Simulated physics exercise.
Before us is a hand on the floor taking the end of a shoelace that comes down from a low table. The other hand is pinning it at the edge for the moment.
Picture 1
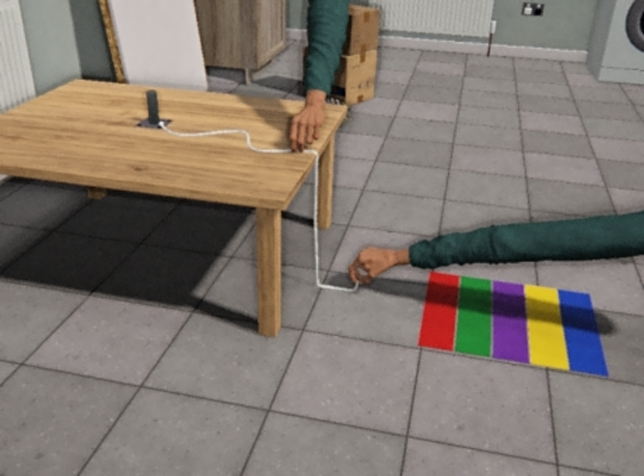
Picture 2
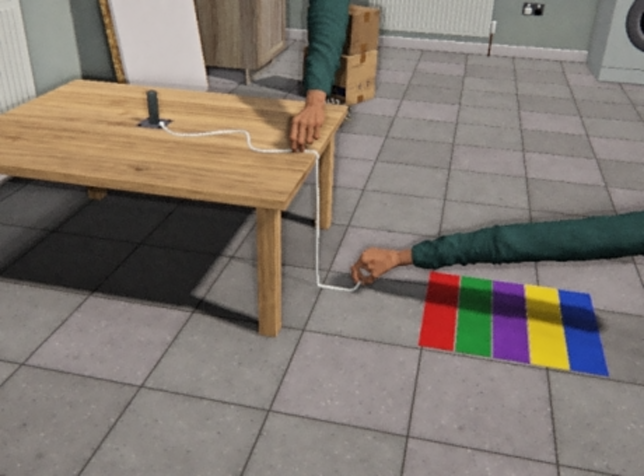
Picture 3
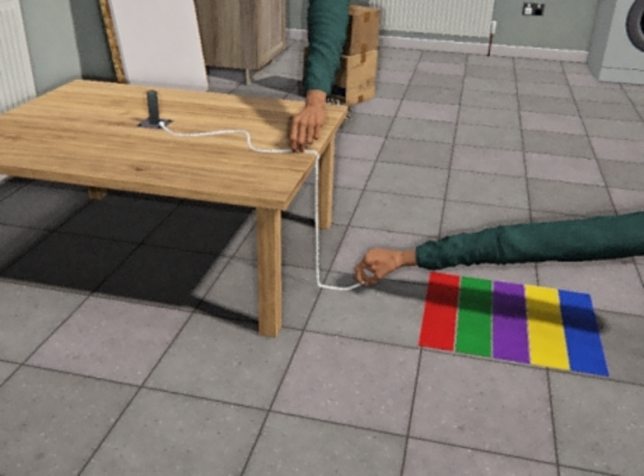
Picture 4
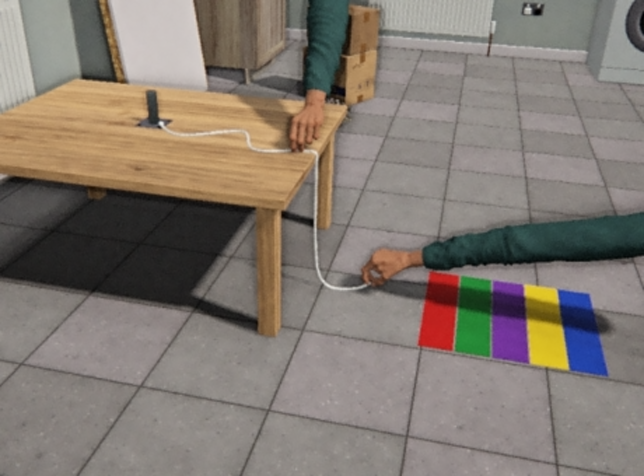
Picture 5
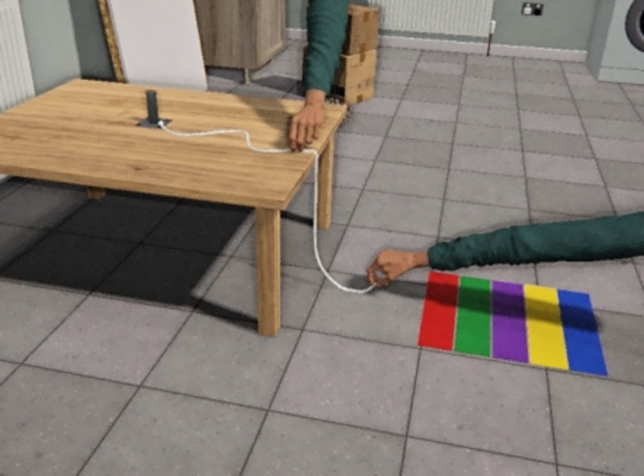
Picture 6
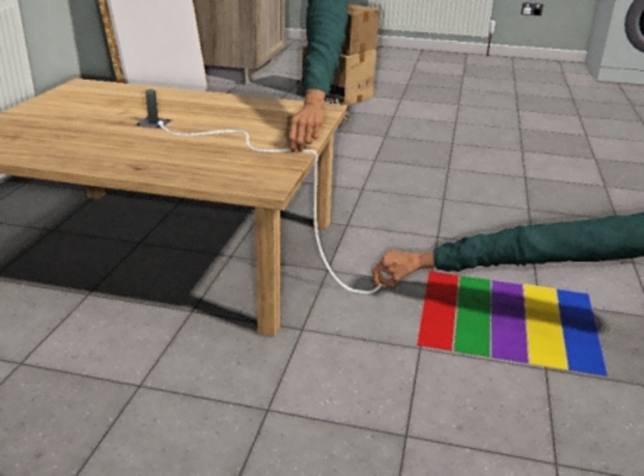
A hand slowly draws the cord's end slightly right while another pins it at the table edge.
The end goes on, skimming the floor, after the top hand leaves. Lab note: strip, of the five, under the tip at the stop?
Purple.
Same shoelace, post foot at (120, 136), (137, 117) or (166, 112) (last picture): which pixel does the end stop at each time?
You'd get roughly (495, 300), (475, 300) and (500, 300), one for each try.
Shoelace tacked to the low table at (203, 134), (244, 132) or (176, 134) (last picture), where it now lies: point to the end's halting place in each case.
Results: (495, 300); (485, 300); (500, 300).
A little later, end near (452, 295); over red.
Next, end near (488, 300); over green.
When it is tight, end near (509, 303); over purple. The purple one.
